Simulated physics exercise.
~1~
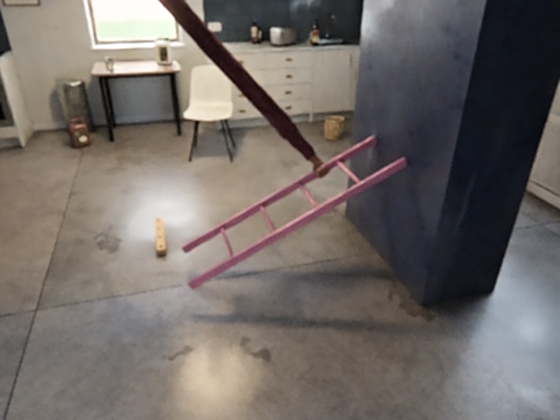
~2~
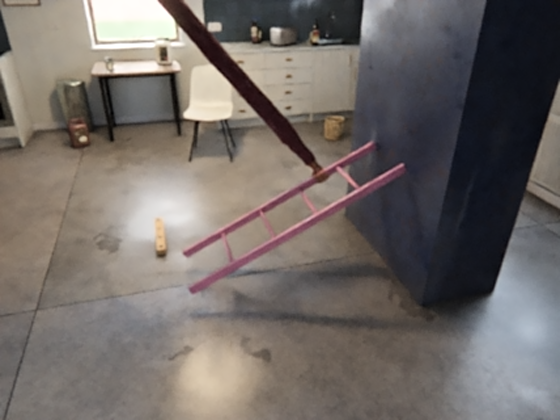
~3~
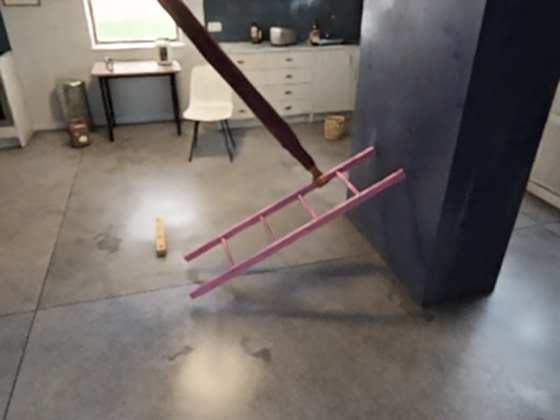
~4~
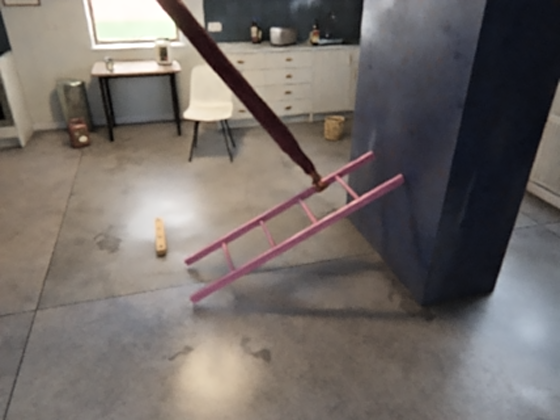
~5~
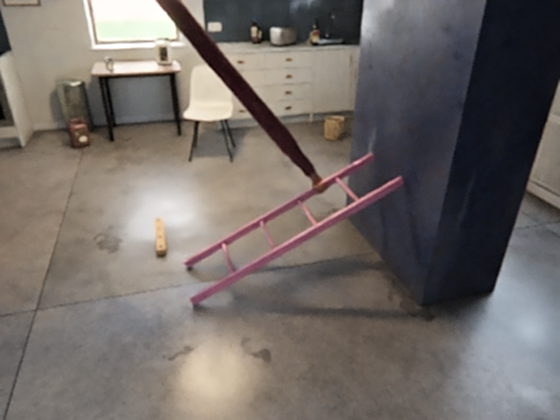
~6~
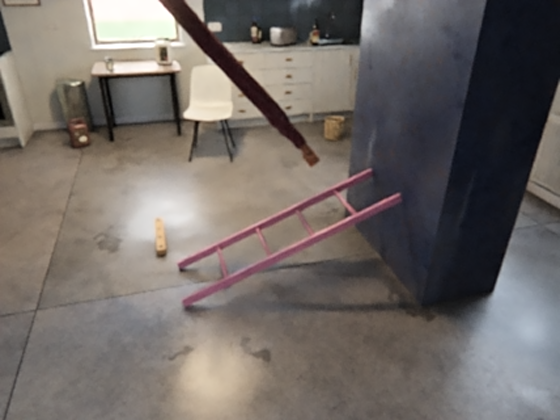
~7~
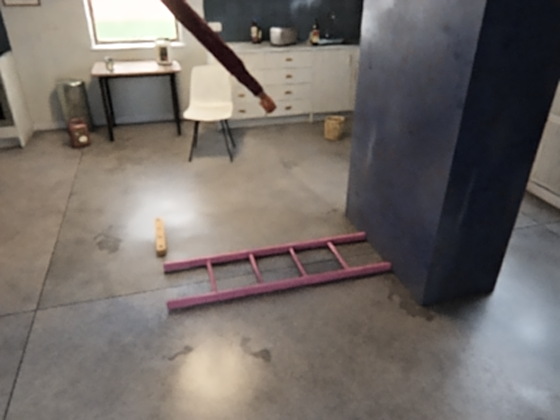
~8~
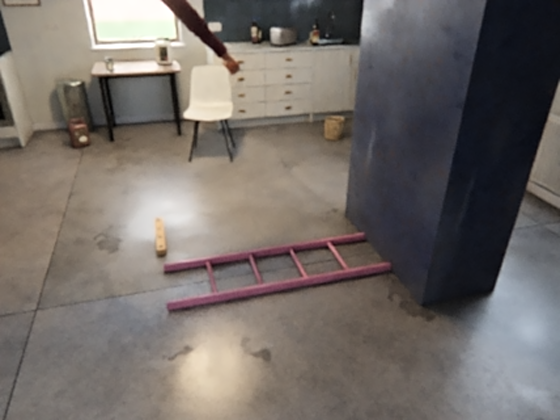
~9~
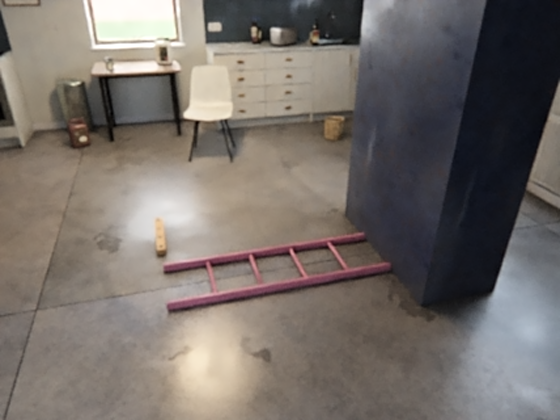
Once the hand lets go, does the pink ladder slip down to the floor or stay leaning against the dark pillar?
The pink ladder slips down, its feet sliding out to the left, and it ends up lying flat on the floor beside the pillar.
